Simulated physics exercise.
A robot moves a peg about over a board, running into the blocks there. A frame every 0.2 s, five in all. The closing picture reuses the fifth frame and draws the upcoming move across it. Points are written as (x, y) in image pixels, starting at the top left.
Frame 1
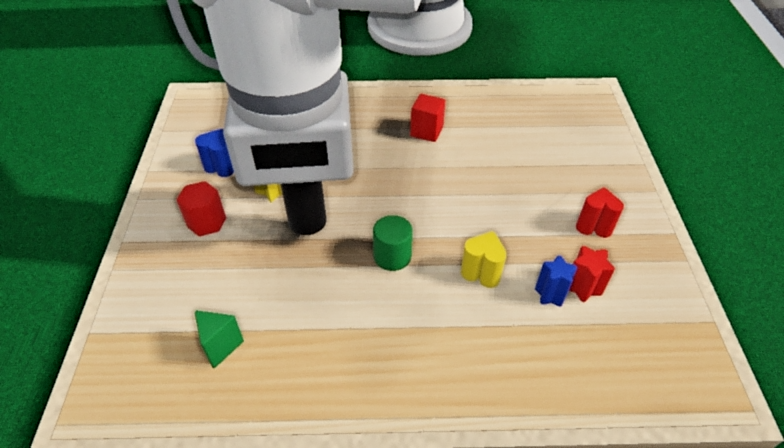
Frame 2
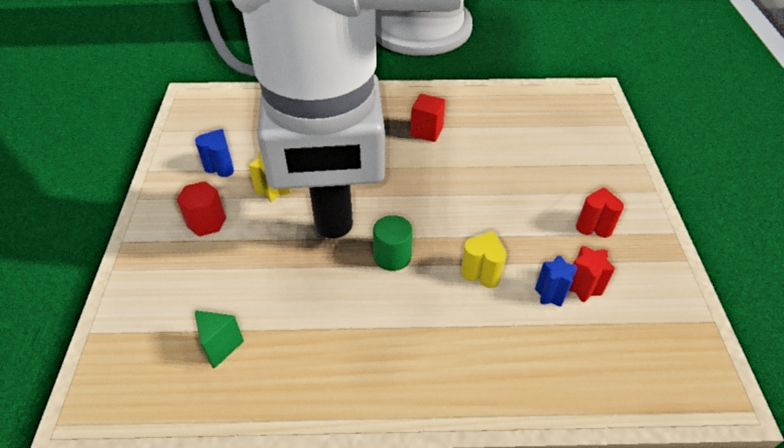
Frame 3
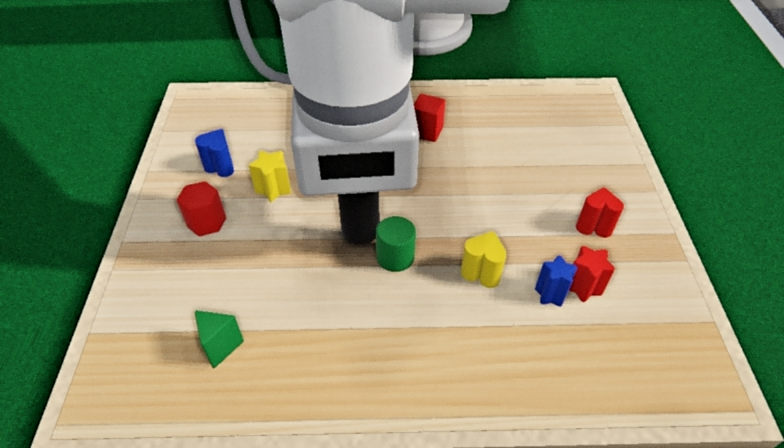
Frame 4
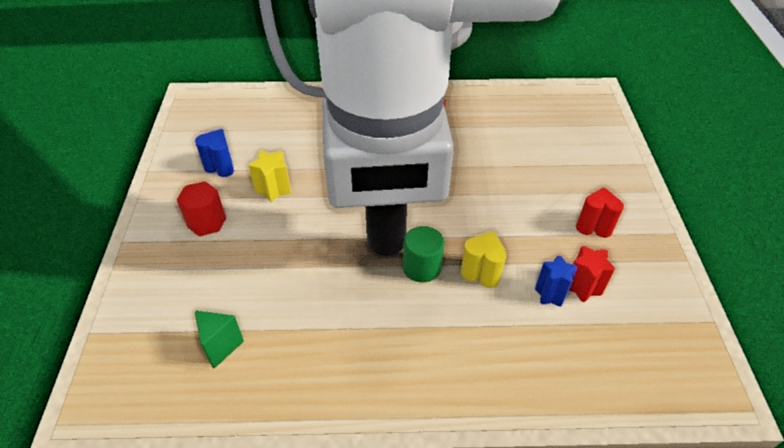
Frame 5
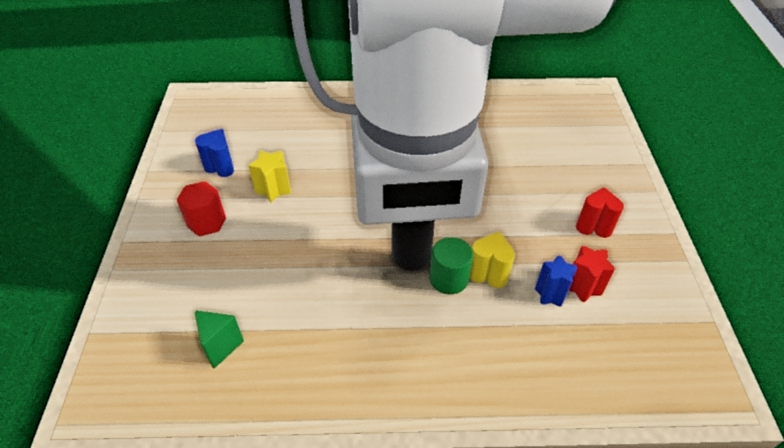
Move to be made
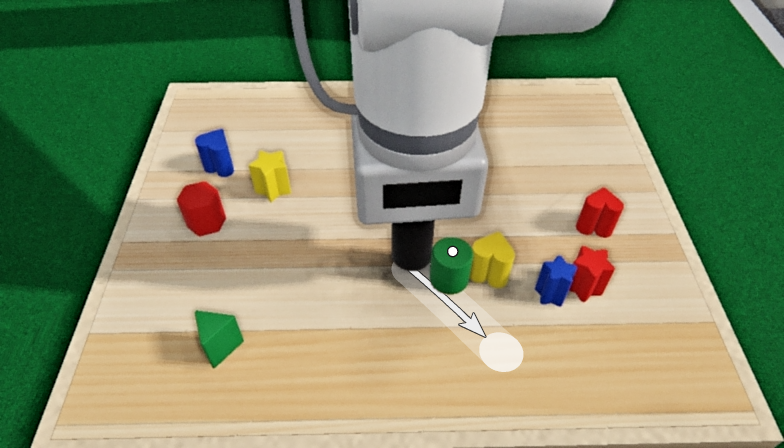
A robot arm with a black peg moves right across a wooden board scattered with coloured blocks, passing a yellow star and reaching a green cylinder. The peg pushes the cylinder right and slightly toward the viewer, up against a yellow heart block, which shifts a little to the right.
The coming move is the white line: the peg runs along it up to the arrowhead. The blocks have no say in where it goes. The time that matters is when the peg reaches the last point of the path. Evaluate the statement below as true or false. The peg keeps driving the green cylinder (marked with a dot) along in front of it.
The statement is false.
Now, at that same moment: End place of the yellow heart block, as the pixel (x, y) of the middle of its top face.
It sits at (520, 246).
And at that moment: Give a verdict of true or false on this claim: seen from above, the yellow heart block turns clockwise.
My answer: False.
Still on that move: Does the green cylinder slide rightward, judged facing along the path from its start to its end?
No - that is not the case.
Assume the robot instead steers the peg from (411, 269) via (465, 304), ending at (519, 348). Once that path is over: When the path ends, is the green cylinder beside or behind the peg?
Short answer: Yes.
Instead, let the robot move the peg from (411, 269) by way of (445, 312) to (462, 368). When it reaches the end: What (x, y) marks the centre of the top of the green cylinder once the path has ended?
My best guess is (488, 273).
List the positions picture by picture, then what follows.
In the first picture, lower end of the peg (308, 222), tops of blocks, green cylinder (393, 229), yellow heart block (487, 246), blue star (561, 268).
In the second picture, peg (334, 225), blocks as before.
In the third picture, peg (361, 230), green cylinder (396, 230).
In the fourth picture, peg (386, 241), green cylinder (424, 240).
In the fifth picture, peg (412, 255), green cylinder (453, 252), yellow heart block (495, 247), blue star (561, 268).
The drawn path runs from (411, 269) to (501, 352); the dot is on the green cylinder.
The first path, step by step. One third of the way, peg (442, 281); green cylinder (486, 268); yellow heart block (517, 247), turned 30° anticlockwise.
Two thirds of the way, peg (472, 309); green cylinder (510, 278); yellow heart block (520, 246), turned 35° anticlockwise.
At the end, peg (505, 339); green cylinder (515, 282); yellow heart block (520, 246), turned 35° anticlockwise; blue star not moved.
